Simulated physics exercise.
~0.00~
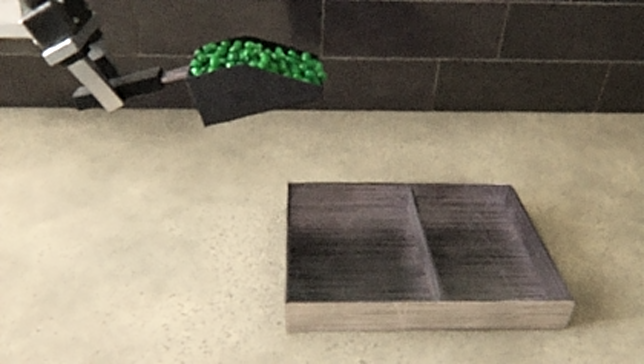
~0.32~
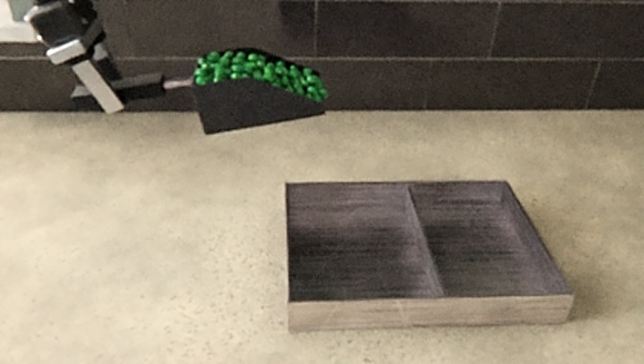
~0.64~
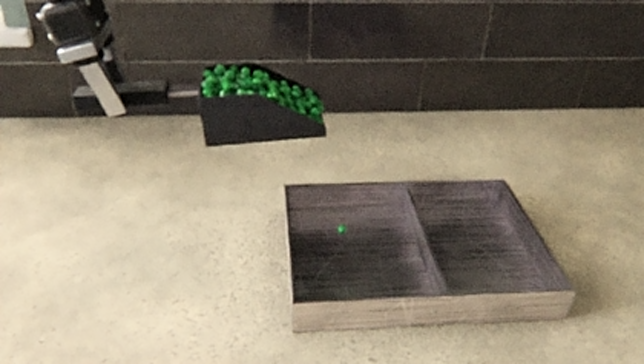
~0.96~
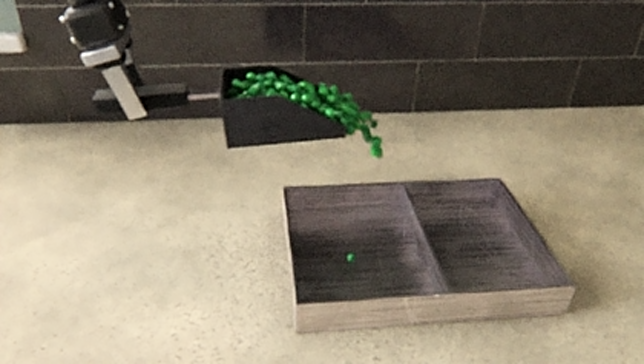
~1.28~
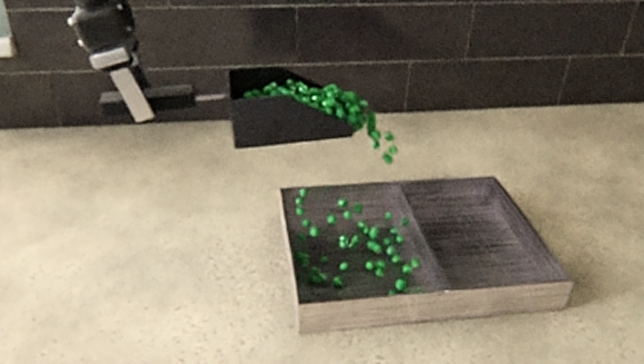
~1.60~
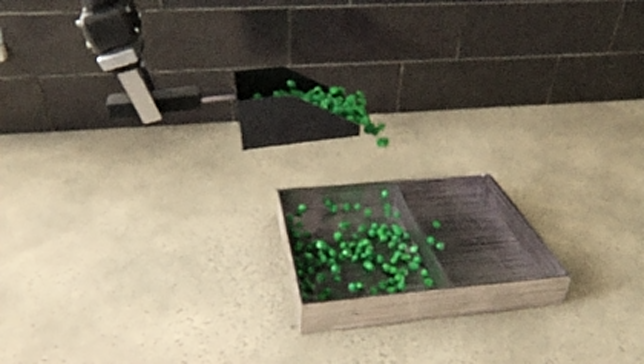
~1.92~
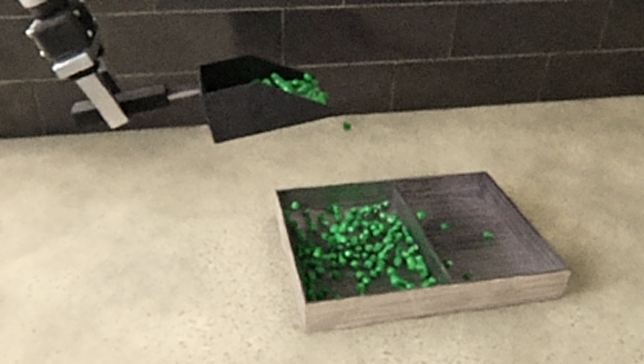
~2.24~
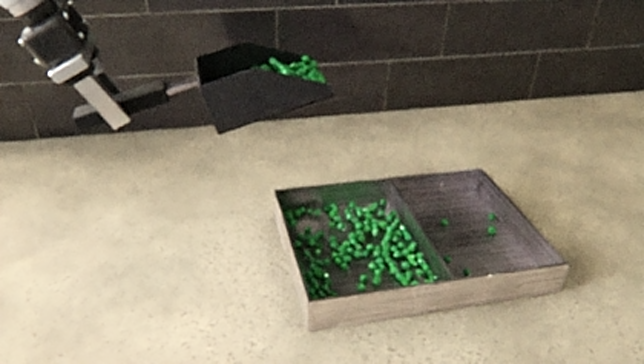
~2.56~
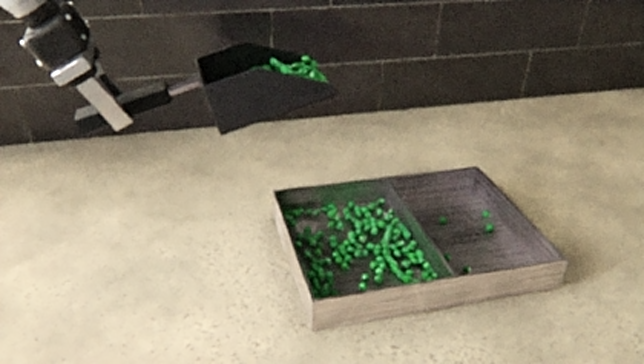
Robot arm tipping green beads from a black scoop into a divided tray, mostly the left part, then holding some back.
